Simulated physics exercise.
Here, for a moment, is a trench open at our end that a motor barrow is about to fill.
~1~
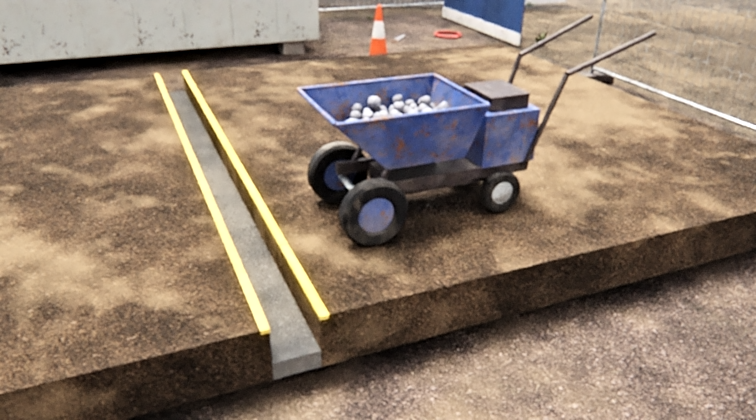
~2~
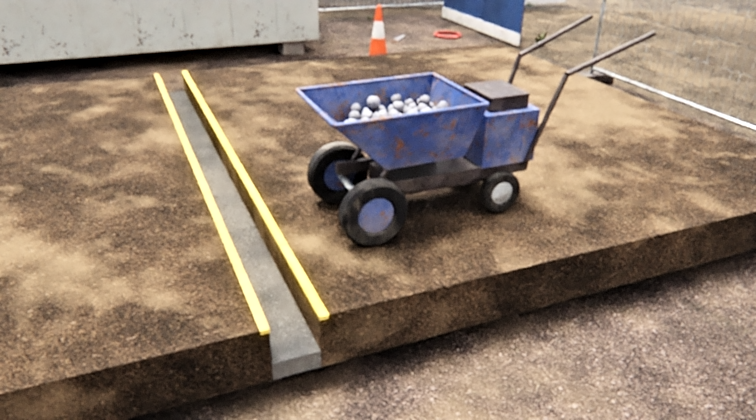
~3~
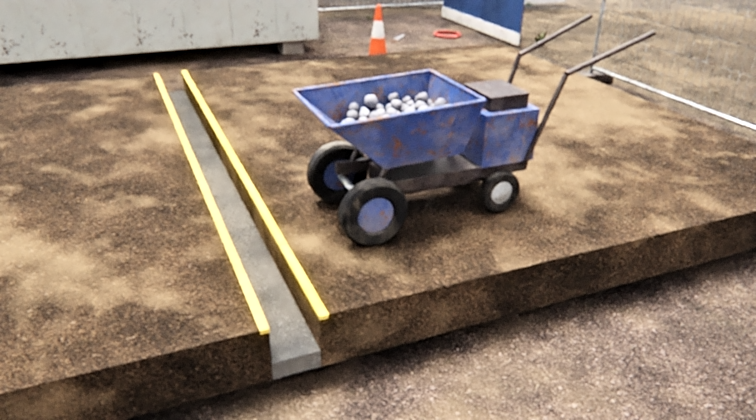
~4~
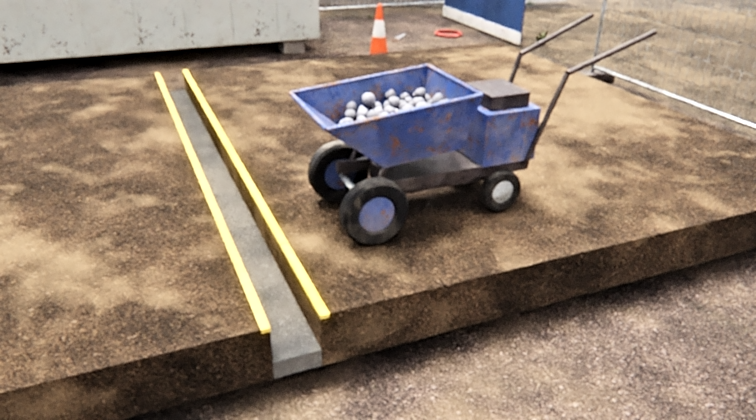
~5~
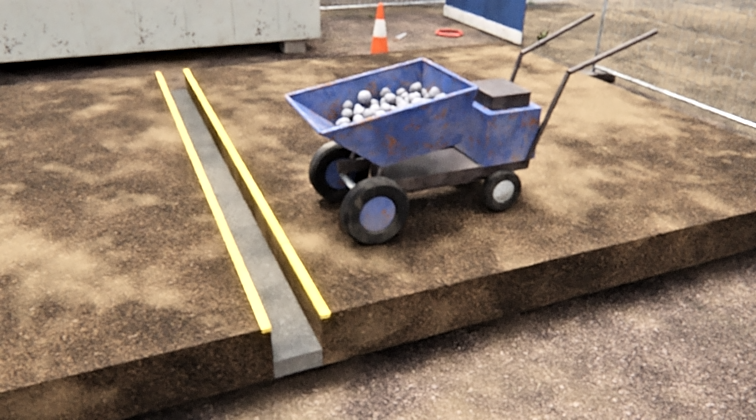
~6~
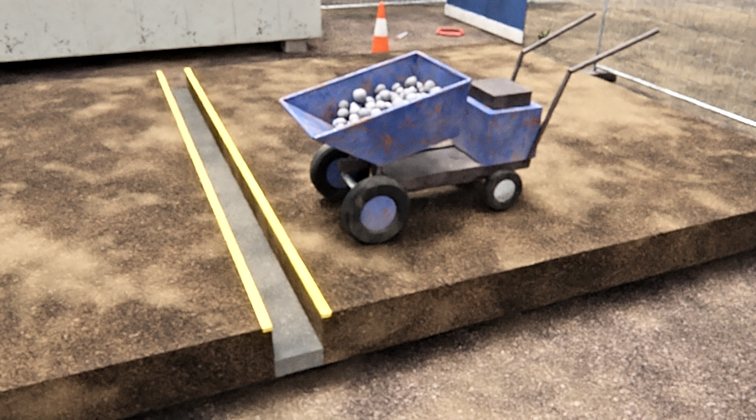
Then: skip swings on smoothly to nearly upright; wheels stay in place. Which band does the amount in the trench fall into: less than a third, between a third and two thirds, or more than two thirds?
It falls into the band between a third and two thirds.
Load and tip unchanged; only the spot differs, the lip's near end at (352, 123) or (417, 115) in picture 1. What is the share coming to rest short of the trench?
About 0 per cent first, about 50 per cent second.
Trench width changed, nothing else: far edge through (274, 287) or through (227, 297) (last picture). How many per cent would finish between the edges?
Lab note: Case 1 around 0 %, case 2 90 %.
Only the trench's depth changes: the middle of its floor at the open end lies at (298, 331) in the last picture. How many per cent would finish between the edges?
The share comes out near 40 percent.
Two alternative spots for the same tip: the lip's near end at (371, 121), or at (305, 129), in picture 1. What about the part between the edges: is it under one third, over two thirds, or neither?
At the first stop the answer is more than two thirds, and at the second it is under a third.
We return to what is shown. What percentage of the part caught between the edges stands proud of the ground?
My estimate would be close to 0 per cent.
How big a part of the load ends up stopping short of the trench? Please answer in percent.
0 percent.
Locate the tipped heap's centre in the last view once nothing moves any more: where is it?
I'd say the middle ends up at about (229, 239).
Shortly afterwards, skip tipped steeply; the whole lot in the skip.
Next, skip tipped right over; the bulk in the skip; a little in or heaped over the trench; a little beyond it; only a few falling.
Some moments later, skip tipped right over; near half in or heaped over the trench; near half beyond it.
In the end, skip tipped right over; near half in or heaped over the trench; near half beyond it.
